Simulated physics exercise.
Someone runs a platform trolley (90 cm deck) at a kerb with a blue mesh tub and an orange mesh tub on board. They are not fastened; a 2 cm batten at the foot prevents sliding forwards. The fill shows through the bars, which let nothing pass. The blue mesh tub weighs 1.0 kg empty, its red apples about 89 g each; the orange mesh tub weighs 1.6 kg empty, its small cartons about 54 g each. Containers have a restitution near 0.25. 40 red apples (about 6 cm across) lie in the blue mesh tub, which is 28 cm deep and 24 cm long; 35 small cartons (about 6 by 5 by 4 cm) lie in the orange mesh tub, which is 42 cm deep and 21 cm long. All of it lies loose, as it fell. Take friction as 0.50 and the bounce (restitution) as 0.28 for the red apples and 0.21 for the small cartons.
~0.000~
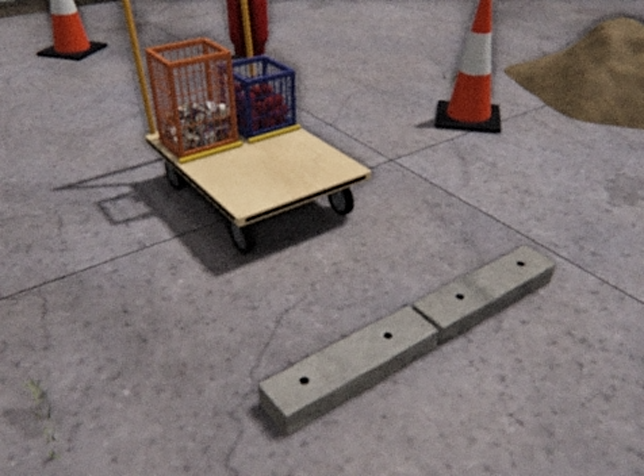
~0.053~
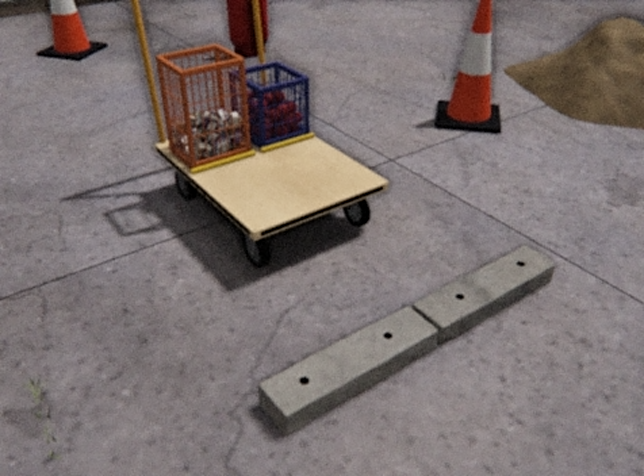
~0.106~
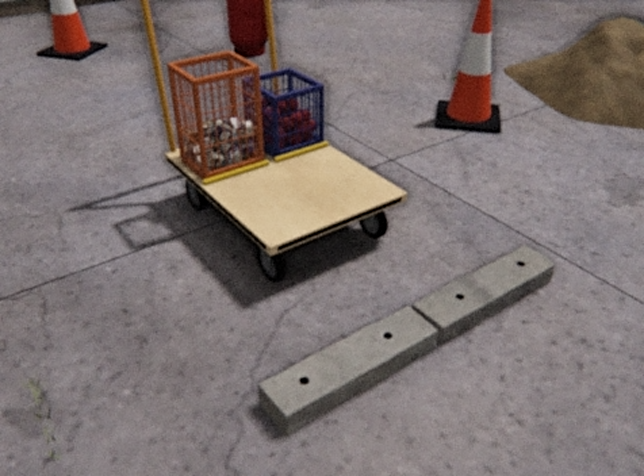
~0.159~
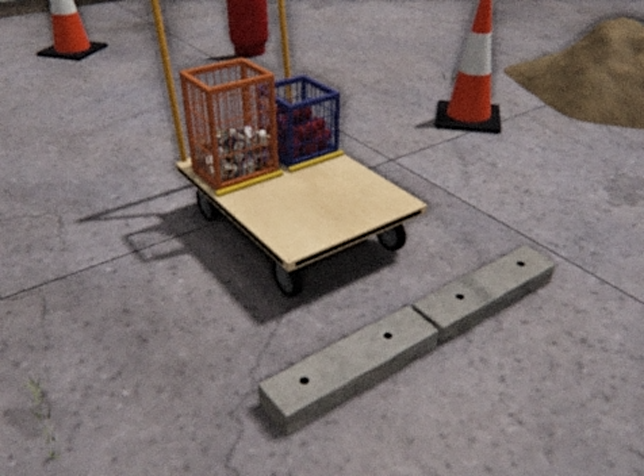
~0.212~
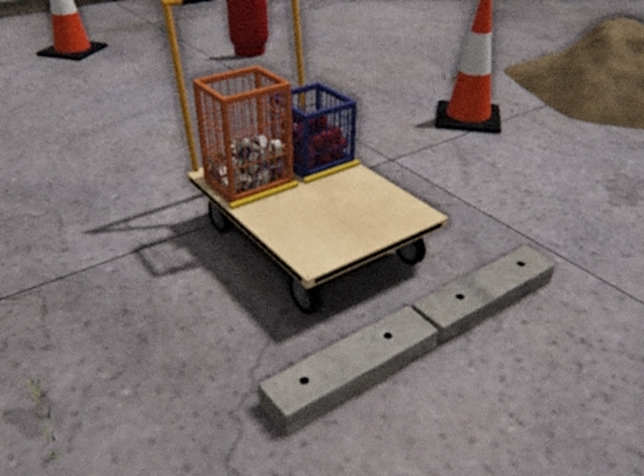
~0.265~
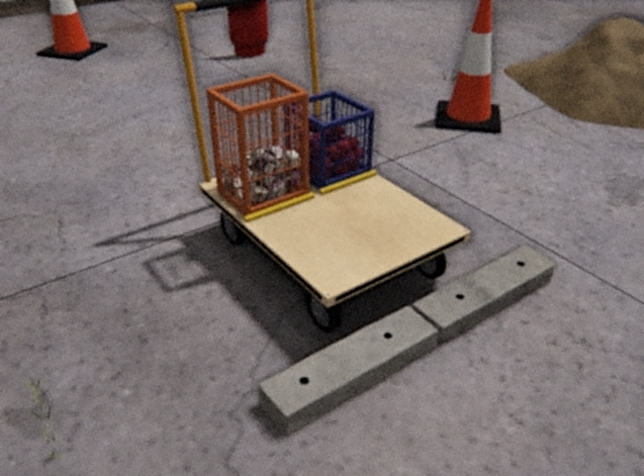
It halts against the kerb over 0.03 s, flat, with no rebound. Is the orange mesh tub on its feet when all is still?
In the end the orange mesh tub goes over.
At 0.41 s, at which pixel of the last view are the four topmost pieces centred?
Near (336, 137).
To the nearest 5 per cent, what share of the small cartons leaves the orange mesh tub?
About 0 per cent.
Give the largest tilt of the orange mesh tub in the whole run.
At most some 95°.
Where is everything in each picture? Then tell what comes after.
In the first picture (we follow the rim corner now nearest the camera), orange mesh tub at (168, 63); blue mesh tub at (246, 80); 65 cm still to roll; nothing out yet.
In the second picture, orange mesh tub at (181, 71); blue mesh tub at (260, 88); 54 cm still to roll.
In the third picture, orange mesh tub at (194, 79); blue mesh tub at (274, 96); 42 cm still to roll.
In the fourth picture, orange mesh tub at (208, 88); blue mesh tub at (289, 105); 31 cm still to roll.
In the fifth picture, orange mesh tub at (223, 98); blue mesh tub at (305, 114); 20 cm still to roll.
In the sixth picture, orange mesh tub at (239, 108); blue mesh tub at (322, 124); 8 cm still to roll; nothing out yet.
After 0.29 s, it starts to lose speed.
After 0.41 s, the blue mesh tub leans 16° with 0 of 40 out and the orange mesh tub leans 26° with 0 of 35 out.
After 0.59 s, the blue mesh tub is upright with 0 of 40 out and the orange mesh tub leans 65° with 0 of 35 out.
After 0.89 s, the blue mesh tub is upright with 0 of 40 out and the orange mesh tub is down with 0 of 35 out.
Outcome (at 1.15 s), the blue mesh tub is upright with 0 of 40 out and the orange mesh tub is down with 0 of 35 out. Greatest lean of the orange mesh tub, 93°.
